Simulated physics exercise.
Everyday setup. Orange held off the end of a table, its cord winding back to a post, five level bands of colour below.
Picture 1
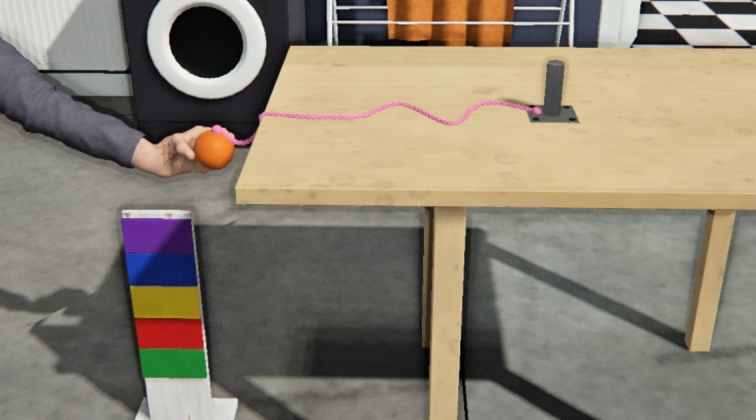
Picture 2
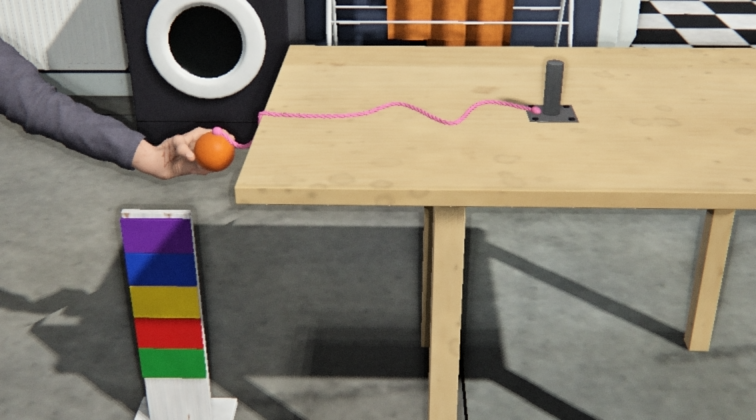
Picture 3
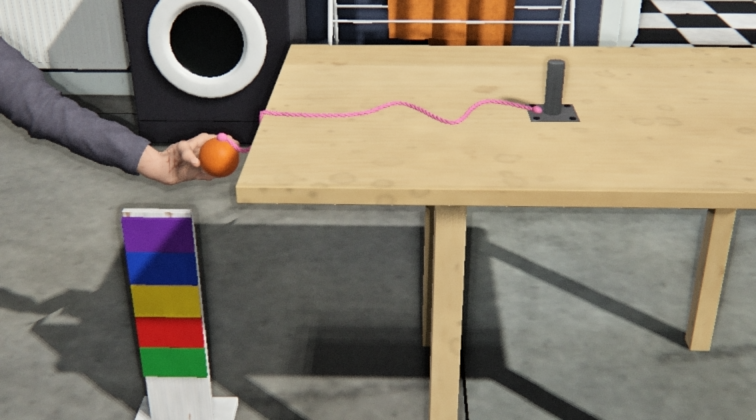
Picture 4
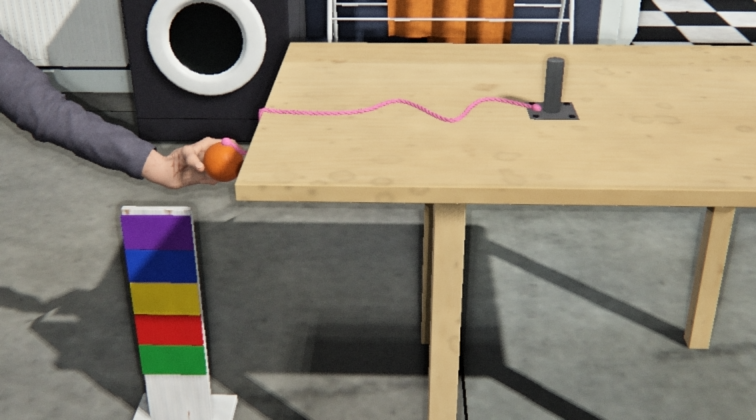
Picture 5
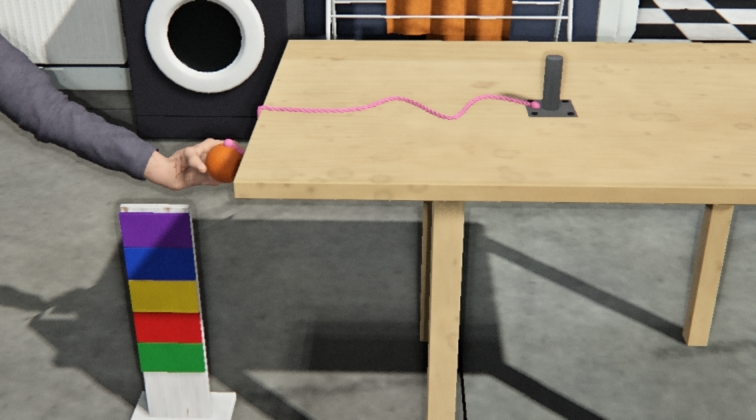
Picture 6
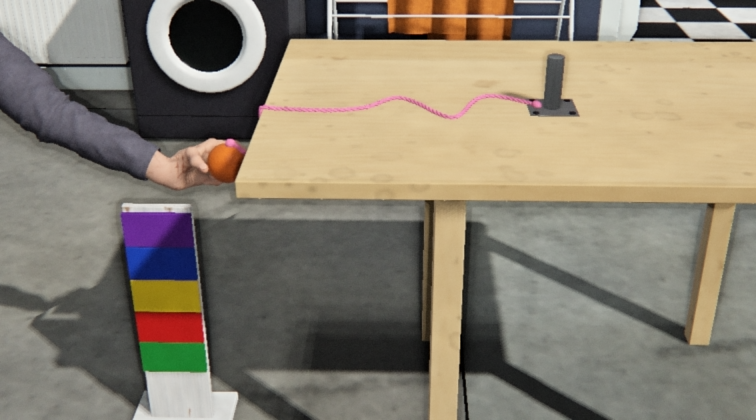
At first, a hand at the left holds an orange ball just off the end of a wooden table, with a pink cord winding back to a dark post above bands of colour. The hand then shifts the ball slightly right and down, closer to the table's edge, and little else moves.
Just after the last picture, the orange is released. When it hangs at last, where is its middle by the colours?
By the colours, at blue.
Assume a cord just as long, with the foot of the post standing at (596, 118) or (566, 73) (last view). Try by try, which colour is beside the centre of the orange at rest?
Result per try, in order: Purple / purple.
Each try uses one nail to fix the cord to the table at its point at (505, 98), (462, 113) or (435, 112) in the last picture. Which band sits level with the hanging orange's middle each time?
Blue, purple, purple.
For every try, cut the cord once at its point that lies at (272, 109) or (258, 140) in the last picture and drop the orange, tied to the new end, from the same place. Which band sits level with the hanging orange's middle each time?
Per try - 1: Higher than all five; 2: Purple.
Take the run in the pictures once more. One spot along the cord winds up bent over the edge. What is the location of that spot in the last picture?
Check around (345, 110) - that's where it is.
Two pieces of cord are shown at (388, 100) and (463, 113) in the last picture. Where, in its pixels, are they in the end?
(318, 105) and (426, 106), roughly.
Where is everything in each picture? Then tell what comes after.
The first picture shows orange (214, 150); purple (157, 237); blue (161, 271); yellow (165, 303); red (169, 335); green (173, 365).
The second picture shows orange (215, 152); cord through (505, 104) (460, 121) (410, 107) (344, 116) (271, 115).
The third picture shows orange (219, 158).
The fourth picture shows orange (224, 162); cord through (505, 101) (460, 118) (411, 104) (344, 113) (271, 112).
The fifth picture shows orange (226, 163).
The sixth picture shows orange (227, 163); cord through (505, 98) (460, 115) (411, 101) (344, 110) (271, 109).
Soon after, orange near (245, 257); level with blue.
Then, orange near (303, 262); level with blue.
Further on, orange near (271, 264); level with blue.
At rest, orange near (267, 265); level with blue. Its centre hangs level with the blue band.
